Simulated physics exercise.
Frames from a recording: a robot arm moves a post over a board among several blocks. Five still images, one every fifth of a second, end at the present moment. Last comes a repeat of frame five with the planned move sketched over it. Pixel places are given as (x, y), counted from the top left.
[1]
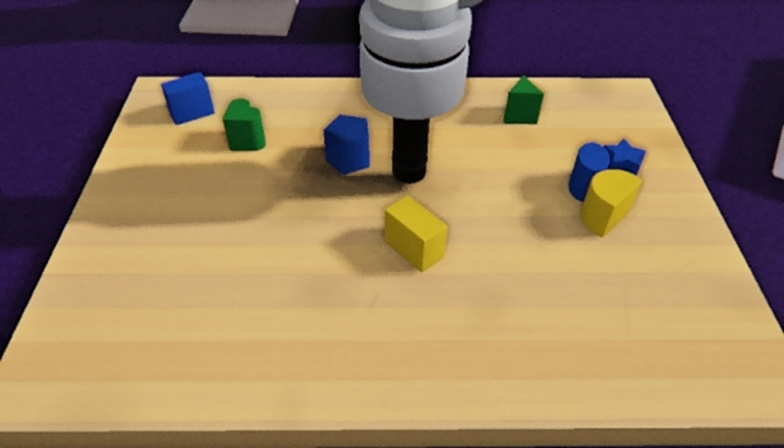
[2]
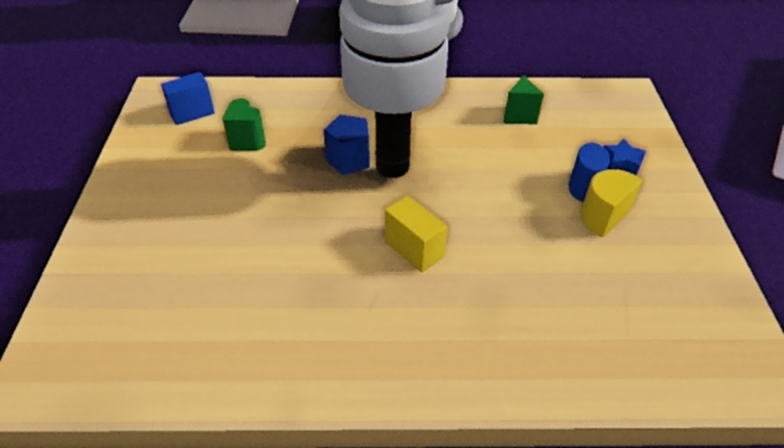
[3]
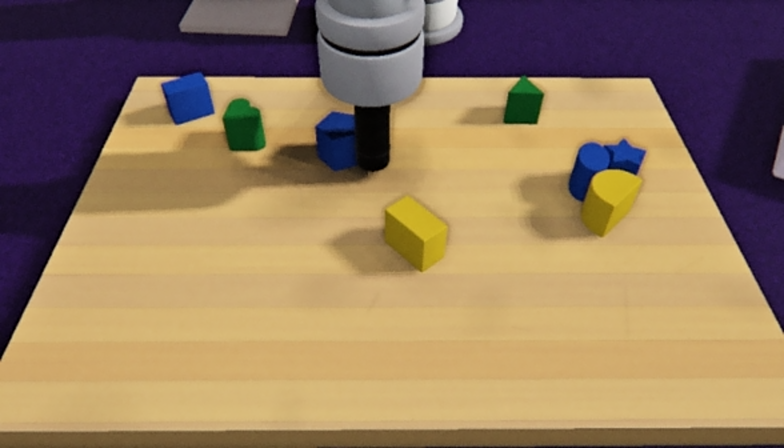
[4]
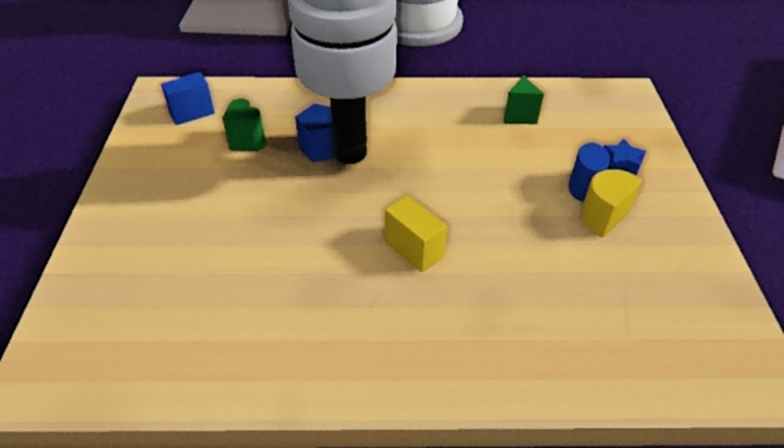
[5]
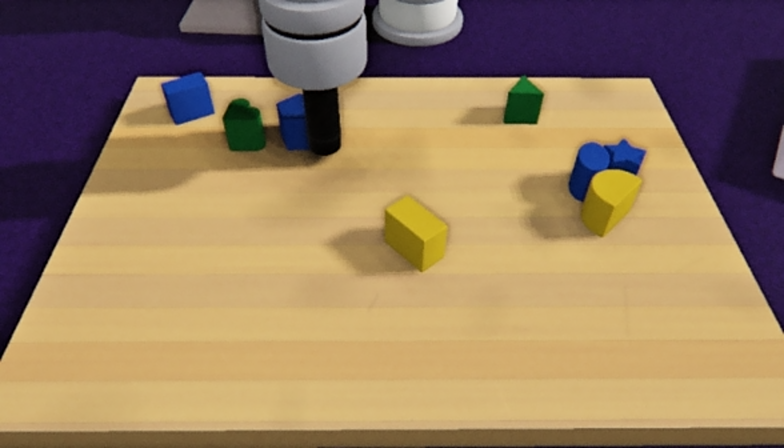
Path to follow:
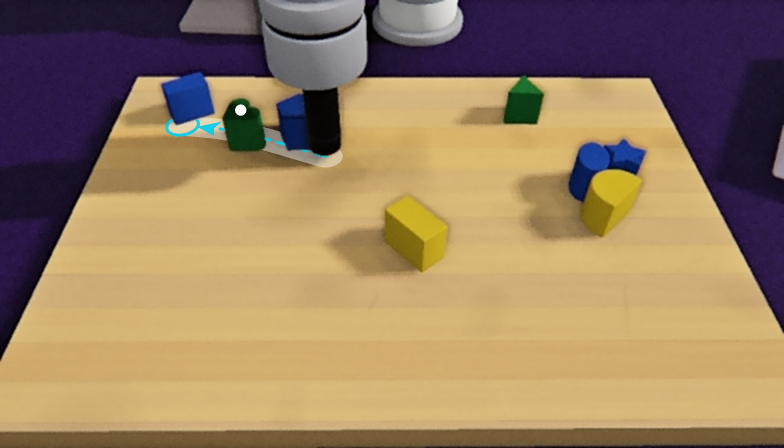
A robot arm pushes a blue pentagonal block left across the board toward a green heart.
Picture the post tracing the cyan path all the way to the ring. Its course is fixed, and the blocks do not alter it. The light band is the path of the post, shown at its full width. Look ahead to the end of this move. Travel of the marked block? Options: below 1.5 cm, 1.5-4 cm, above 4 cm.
The marked block ends up quite far away, over 4 cm.
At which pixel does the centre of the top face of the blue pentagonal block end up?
Final place: (271, 86).
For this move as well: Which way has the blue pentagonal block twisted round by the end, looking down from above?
The sense of turning is clockwise.
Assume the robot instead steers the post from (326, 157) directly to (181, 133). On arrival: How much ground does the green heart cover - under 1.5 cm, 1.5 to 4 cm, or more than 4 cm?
Travels over 4 cm.
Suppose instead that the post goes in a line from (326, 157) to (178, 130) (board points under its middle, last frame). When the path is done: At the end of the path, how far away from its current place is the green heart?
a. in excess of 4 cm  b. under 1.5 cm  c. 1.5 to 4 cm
a.
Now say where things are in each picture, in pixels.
Lower end of the post (409, 173), tops of blocks, blue rectangular block (184, 82), green heart (241, 110), blue pentagonal block (348, 127), in the first frame.
Post (393, 168), blocks as before, in the second frame.
Post (373, 162), blue pentagonal block (340, 124), in the third frame.
Post (351, 155), blue pentagonal block (319, 116), in the fourth frame.
Post (325, 146), blue rectangular block (184, 82), green heart (241, 110), blue pentagonal block (298, 106), in the fifth frame.
The drawn path runs from (326, 157) by way of (256, 136) to (183, 126); the dot is on the green heart.
The first path, step by step. One third of the way, post (277, 133); green heart (236, 110); blue pentagonal block (276, 90), turned 65° clockwise.
Two thirds of the way, post (229, 121); green heart (186, 105), turned 35° anticlockwise; blue pentagonal block (271, 86), turned 95° clockwise.
At the end, post (180, 115); blue rectangular block (177, 78), turned 20° clockwise; green heart (143, 111), turned 95° anticlockwise; blue pentagonal block (271, 86), turned 95° clockwise.
